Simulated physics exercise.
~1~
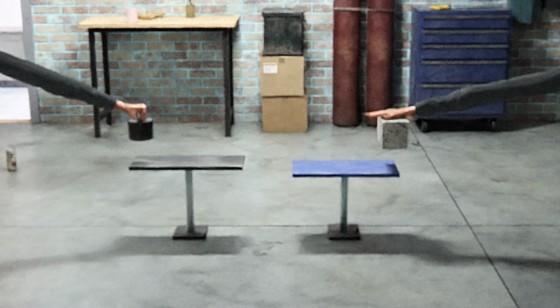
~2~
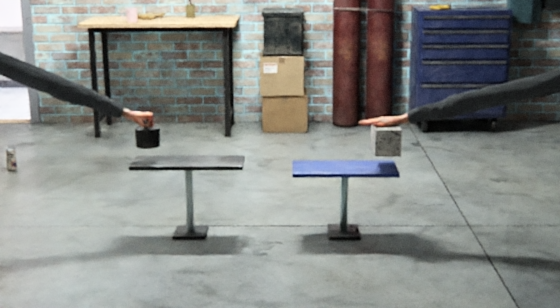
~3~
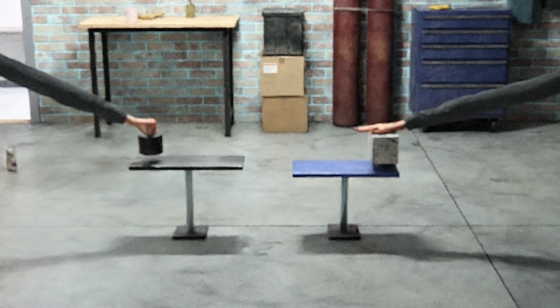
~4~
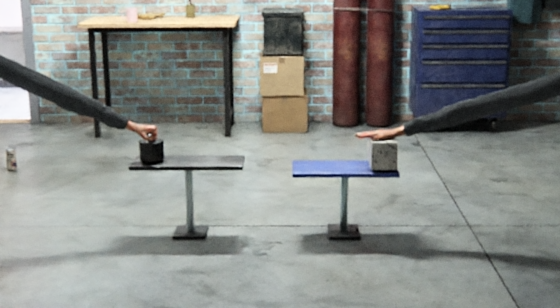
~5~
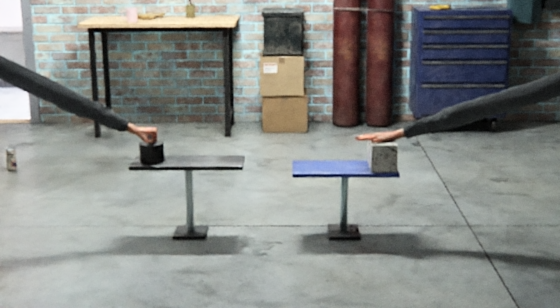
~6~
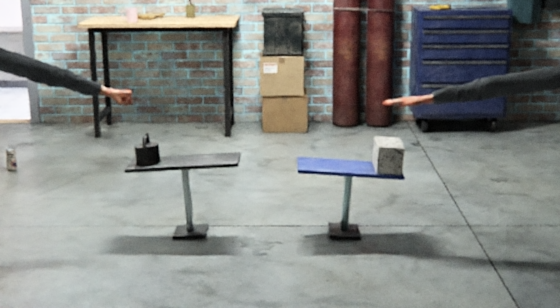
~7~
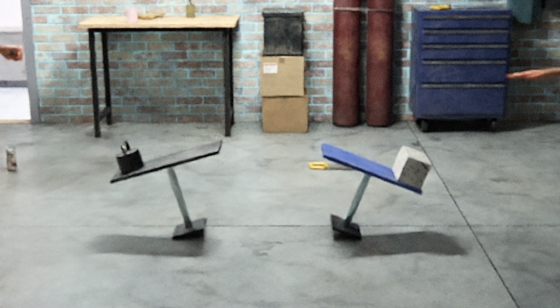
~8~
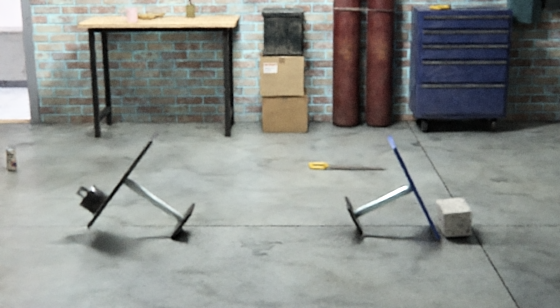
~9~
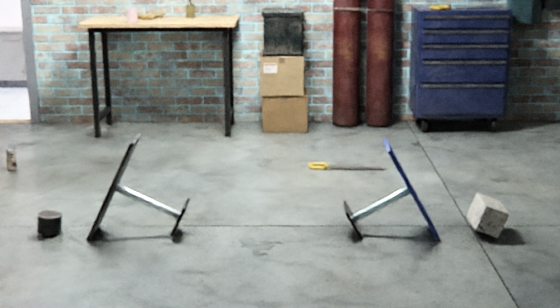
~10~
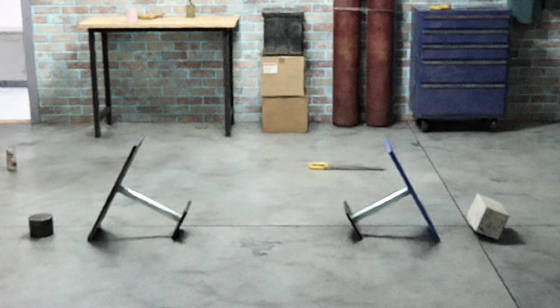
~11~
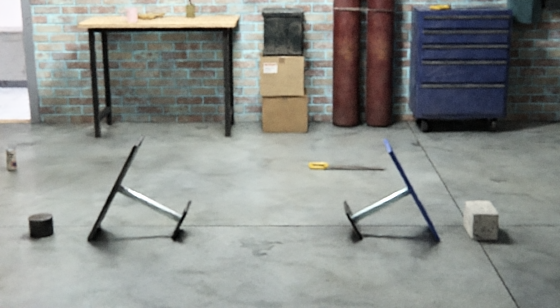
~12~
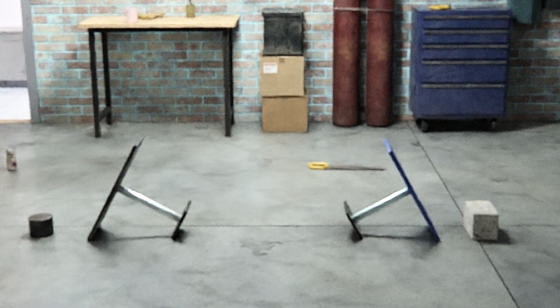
Two hands set blocks on the outer ends of two narrow-footed stands, and both topple outward.
